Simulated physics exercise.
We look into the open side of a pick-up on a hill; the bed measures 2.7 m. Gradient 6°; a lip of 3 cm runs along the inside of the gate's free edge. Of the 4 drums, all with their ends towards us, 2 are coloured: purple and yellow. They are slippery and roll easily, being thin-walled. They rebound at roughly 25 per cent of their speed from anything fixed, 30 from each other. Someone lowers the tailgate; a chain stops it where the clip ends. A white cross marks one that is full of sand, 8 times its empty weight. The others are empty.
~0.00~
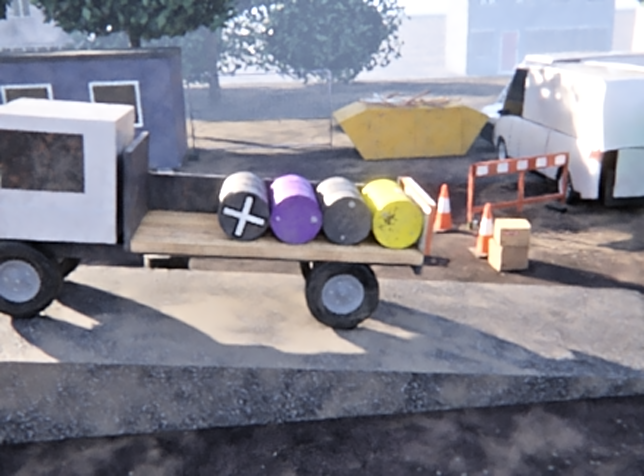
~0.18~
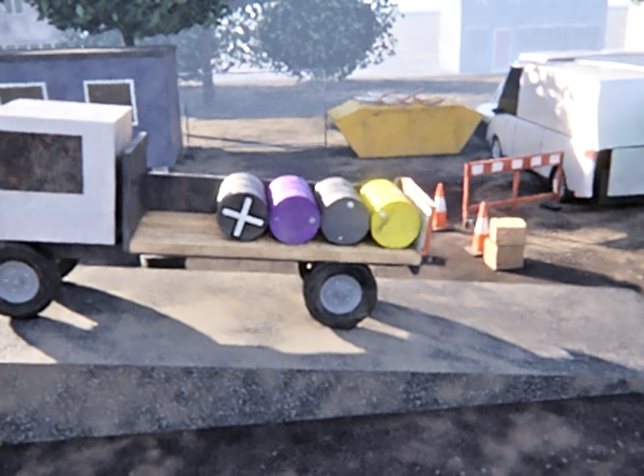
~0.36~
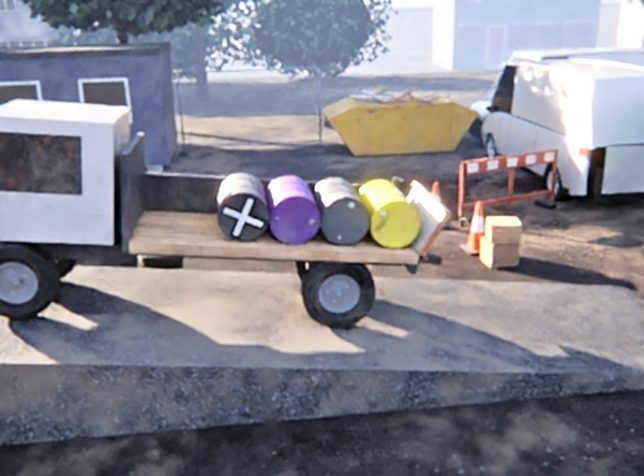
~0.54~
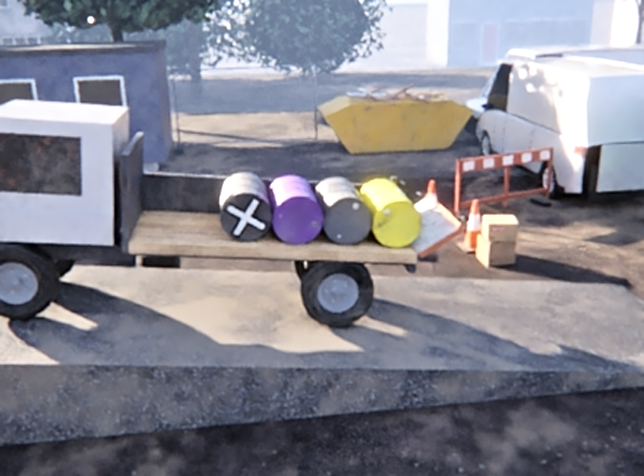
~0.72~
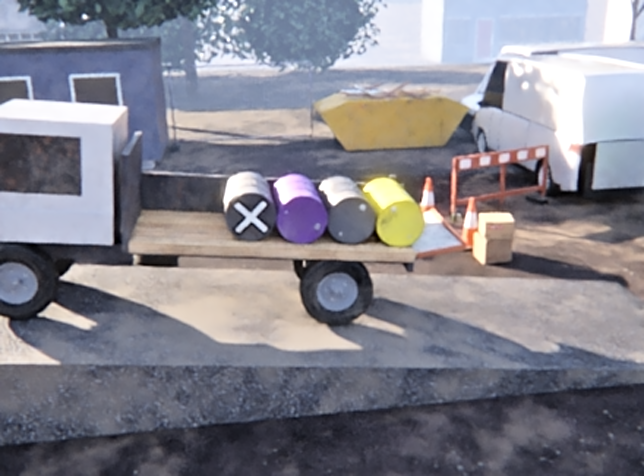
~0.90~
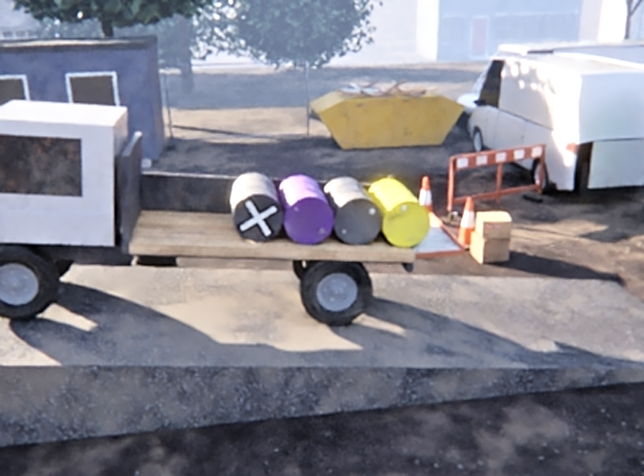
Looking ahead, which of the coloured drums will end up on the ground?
Purple gets away, yellow gets away.
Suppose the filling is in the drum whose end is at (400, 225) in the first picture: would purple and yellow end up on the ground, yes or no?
Then purple no, yellow no.
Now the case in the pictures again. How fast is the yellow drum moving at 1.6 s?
About 0.6 m/s.
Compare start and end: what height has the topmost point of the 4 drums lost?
Roughly 20 cm.
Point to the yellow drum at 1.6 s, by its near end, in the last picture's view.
Near (444, 222).
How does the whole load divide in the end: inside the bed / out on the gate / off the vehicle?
0, 1 and 3.
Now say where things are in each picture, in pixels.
The first picture shows purple (296, 219), yellow (398, 224); gate 84° above level, tip at (433, 207); white cross at (244, 216).
The second picture shows purple (295, 220), yellow (396, 225); gate 80° above level, tip at (433, 208).
The third picture shows purple (295, 220), yellow (396, 225); gate 59° above level, tip at (447, 213).
The fourth picture shows purple (298, 220), yellow (398, 224); gate 31° above level, tip at (461, 230).
The fifth picture shows purple (302, 219), yellow (401, 224); gate 7° above level, tip at (464, 246).
The sixth picture shows purple (309, 220), yellow (407, 224); gate 1° above level, tip at (462, 252).
By 1.6 s, purple is on the bed, 65 cm short of the hinge, rolling right; yellow is on the gate, 30 cm past the hinge, rolling right; 0 out so far.
By 2.6 s, purple is on the bed, 15 cm short of the hinge, rolling right; yellow is off the vehicle; 1 out so far.
By 3.7 s, purple is dropping off the gate; yellow is off the vehicle; 3 out so far.
Finally (7.8 s), purple is off the vehicle; yellow is out on the ground; 3 out so far.
